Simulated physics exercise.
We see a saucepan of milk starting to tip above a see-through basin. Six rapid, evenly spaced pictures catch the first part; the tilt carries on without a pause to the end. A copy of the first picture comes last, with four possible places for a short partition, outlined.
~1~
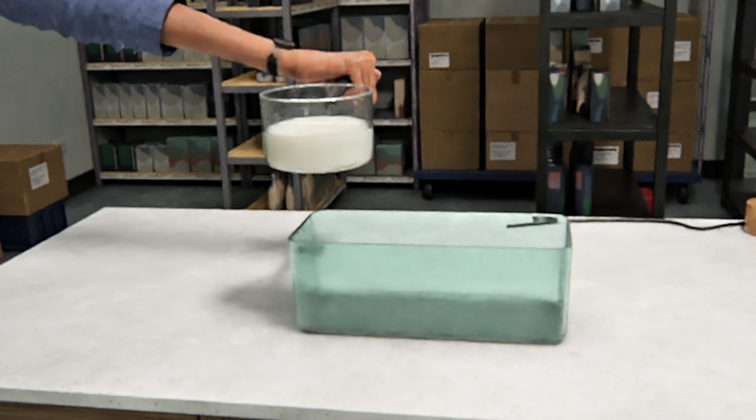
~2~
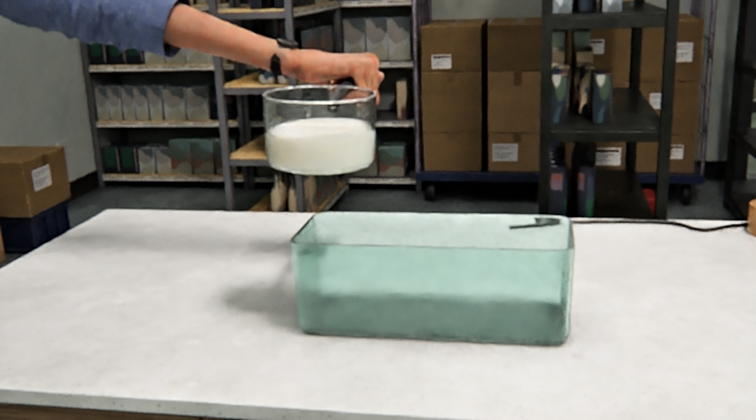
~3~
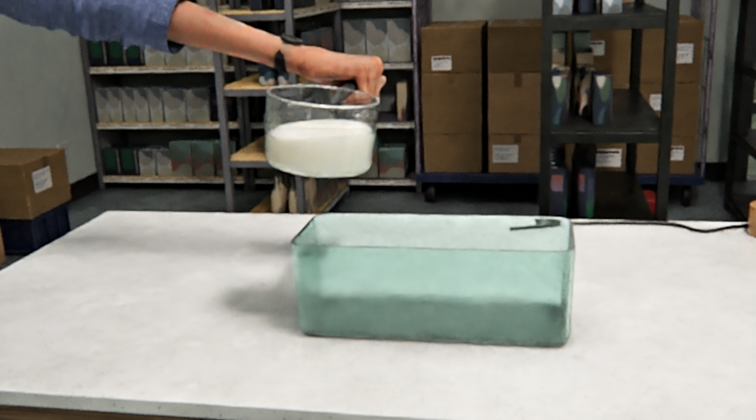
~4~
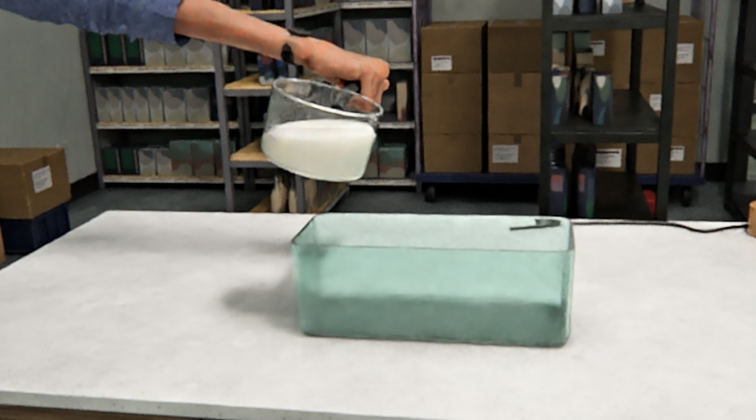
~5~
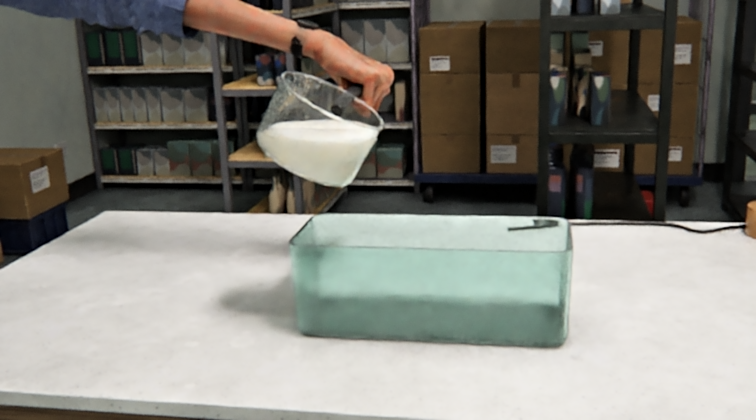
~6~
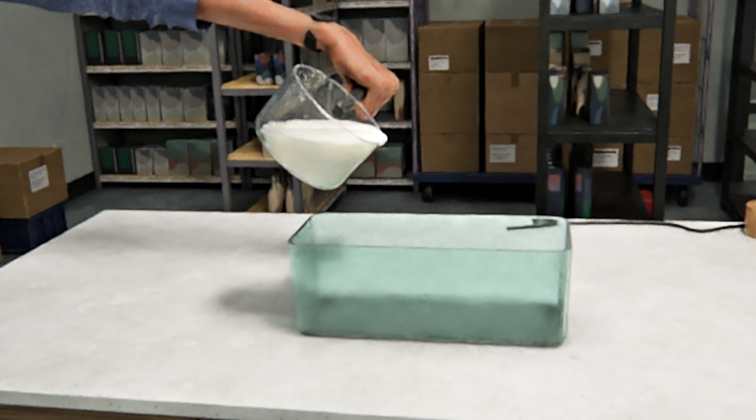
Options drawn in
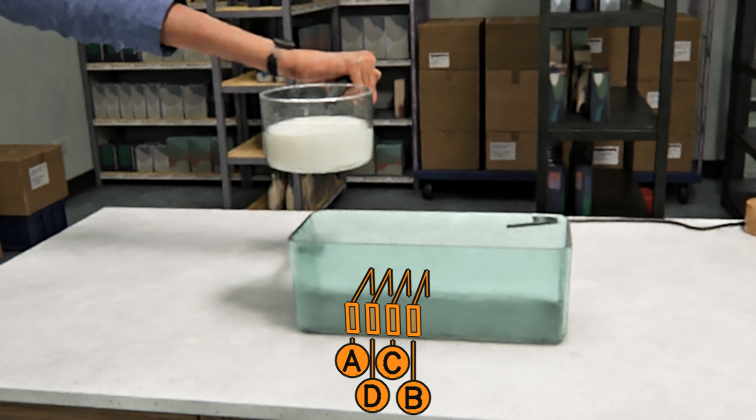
A hand reaching in from the upper left holds a clear round pan of white milk above a see-through, green-tinted rectangular basin on a pale tabletop. The steady, slightly raised view faces a storeroom with shelves and stacked brown boxes behind, and a black cord trails right from the basin. The pan hangs nearly level, then tilts steadily rightward until milk reaches over its lip.
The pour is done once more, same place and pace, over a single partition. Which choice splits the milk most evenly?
Position B.
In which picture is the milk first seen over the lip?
Picture 6.
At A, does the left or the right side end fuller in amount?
More ends on the right.
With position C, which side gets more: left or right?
More ends on the right.
On the marked copy, A at (352, 338); B at (413, 341); C at (392, 340); D at (372, 339).
With A, about 4 % ends left of the wall and 95 % right of it.
With B, about 48 % ends left of the wall and 52 % right of it.
With C, about 25 % ends left of the wall and 75 % right of it.
With D, about 9 % ends left of the wall and 91 % right of it.
